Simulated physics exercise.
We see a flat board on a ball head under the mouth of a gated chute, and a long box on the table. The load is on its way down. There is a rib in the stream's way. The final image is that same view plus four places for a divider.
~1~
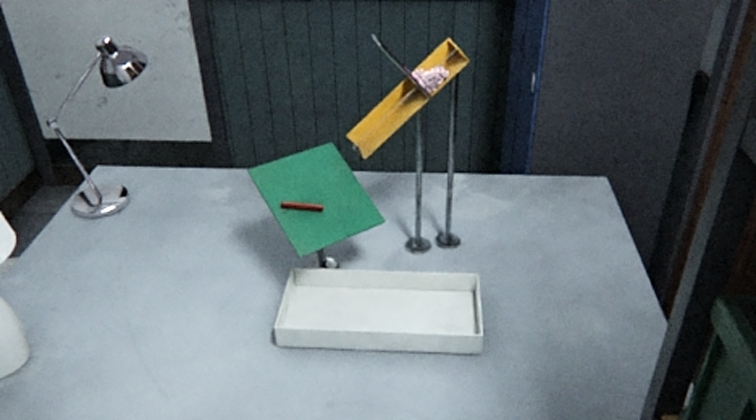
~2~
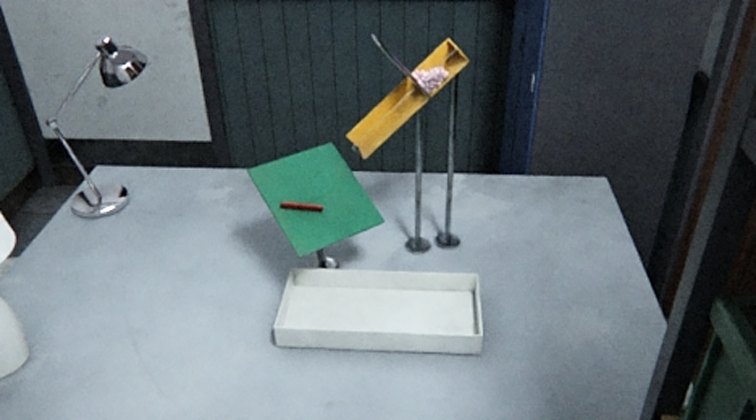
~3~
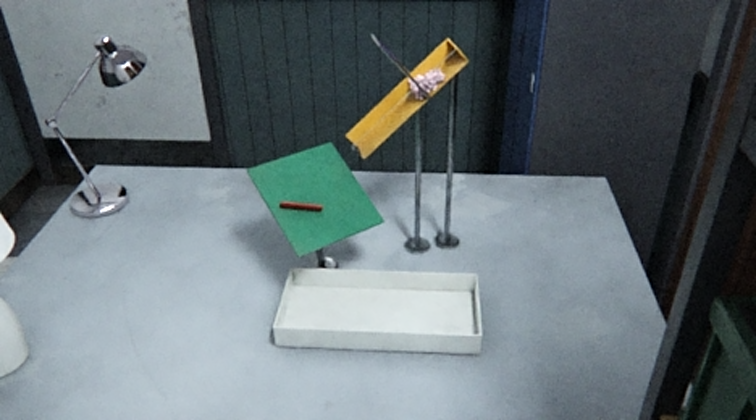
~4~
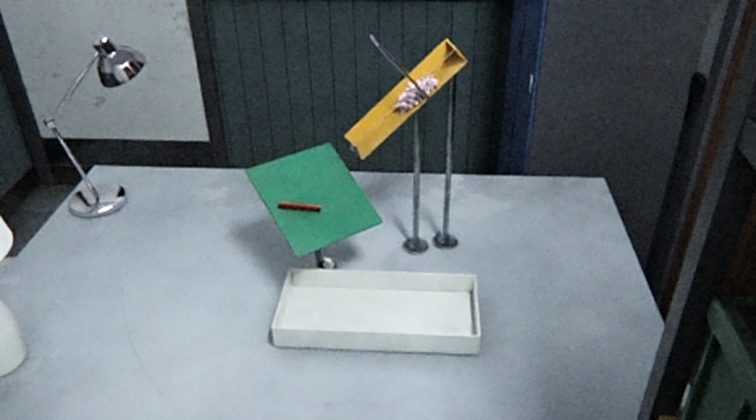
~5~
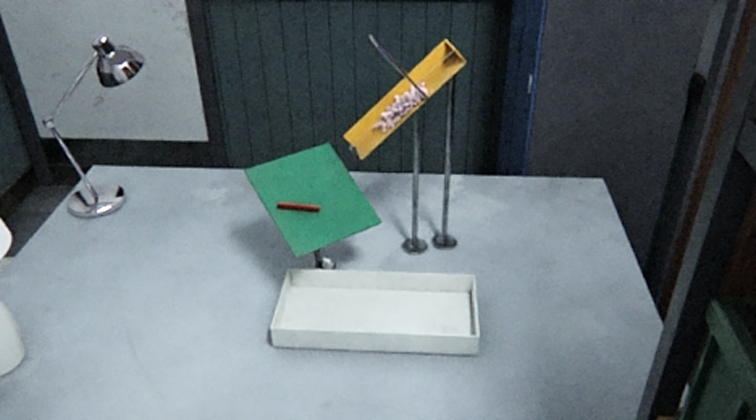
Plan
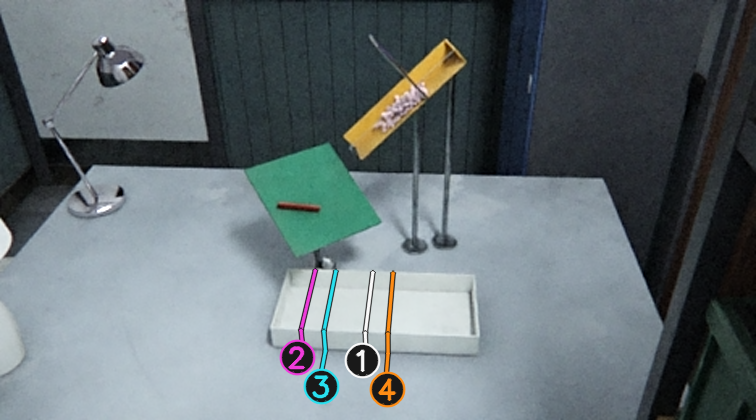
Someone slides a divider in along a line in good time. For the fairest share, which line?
I would pick line 1.
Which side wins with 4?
More lands on the left.
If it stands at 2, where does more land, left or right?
The right side.
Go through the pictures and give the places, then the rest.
In the first picture, load behind the gate (427, 79), sugar pearls; lip of the chute (362, 153), sloping fairly steeply.
In the second picture, middle of the board (316, 196), tilted gently; middle of its low edge (344, 238); of its high edge (291, 155).
In the third picture, front corners of the box (274, 327) and (481, 335), empty; front of the load (414, 94).
In the fourth picture, middle of the load (416, 90); its front (398, 106), roughly a third of the way to the lip; rib from (279, 203) to (321, 207).
In the fifth picture, middle of the load (403, 103); its front (377, 126), roughly two thirds of the way to the lip.
On the marked copy, line 1 crosses the front rim at (365, 332); line 2 crosses the front rim at (301, 329); line 3 crosses the front rim at (324, 330); line 4 crosses the front rim at (388, 333).
With 1, of what is caught, roughly a third on the left of the divider, roughly two thirds on the right.
With 2, of what is caught, just a few on the left of the divider, almost all on the right.
With 3, of what is caught, about a tenth on the left of the divider, almost all on the right.
With 4, of what is caught, the larger part on the left of the divider, about a tenth on the right.
